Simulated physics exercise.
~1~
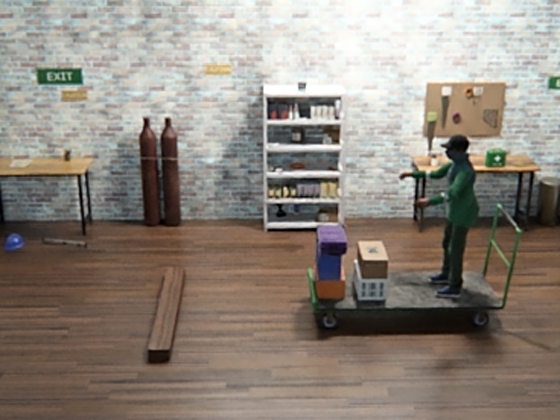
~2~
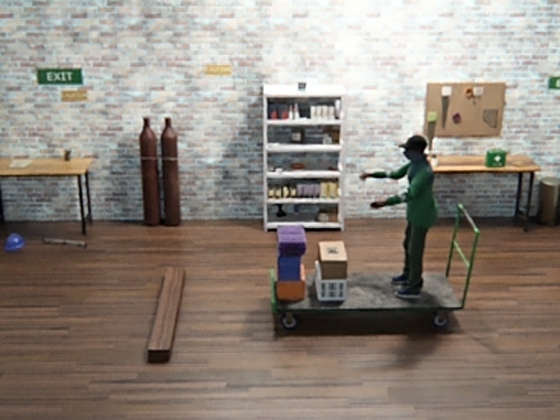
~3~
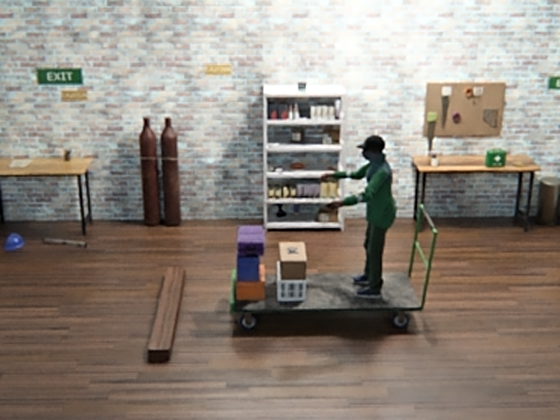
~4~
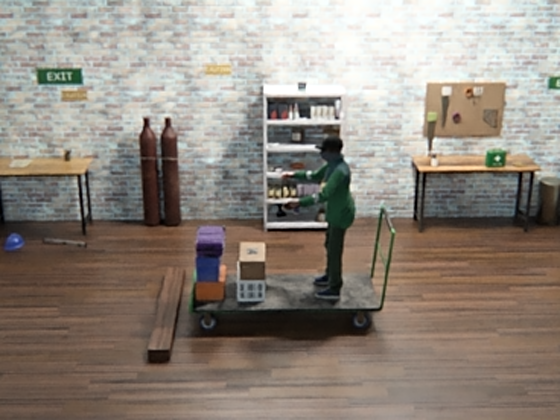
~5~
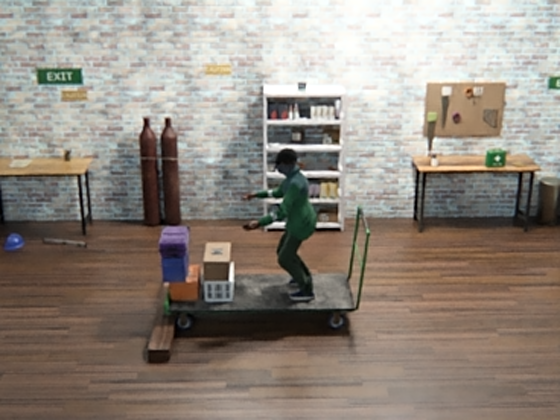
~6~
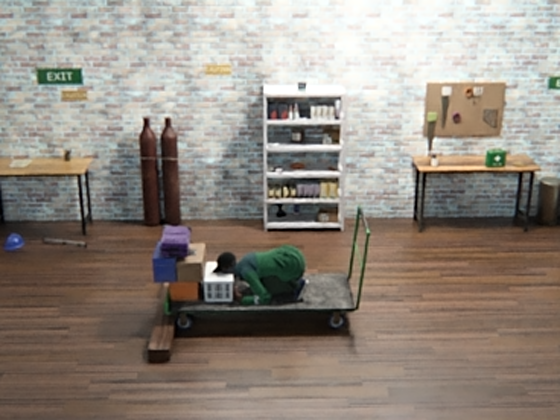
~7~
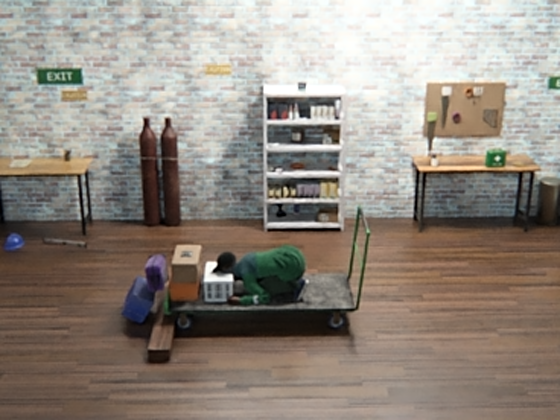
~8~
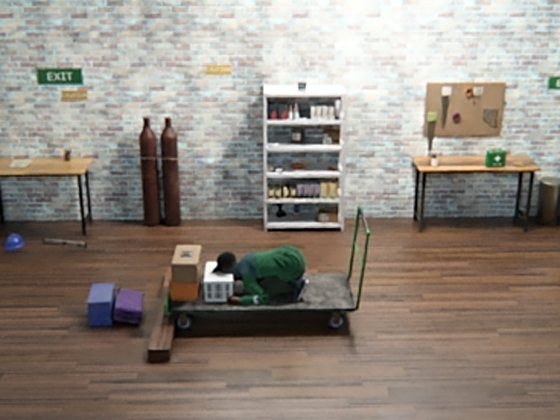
Flat cart rolling left into a wooden beam and stopping, its rider collapsing face down as purple and blue boxes tumble off the front.
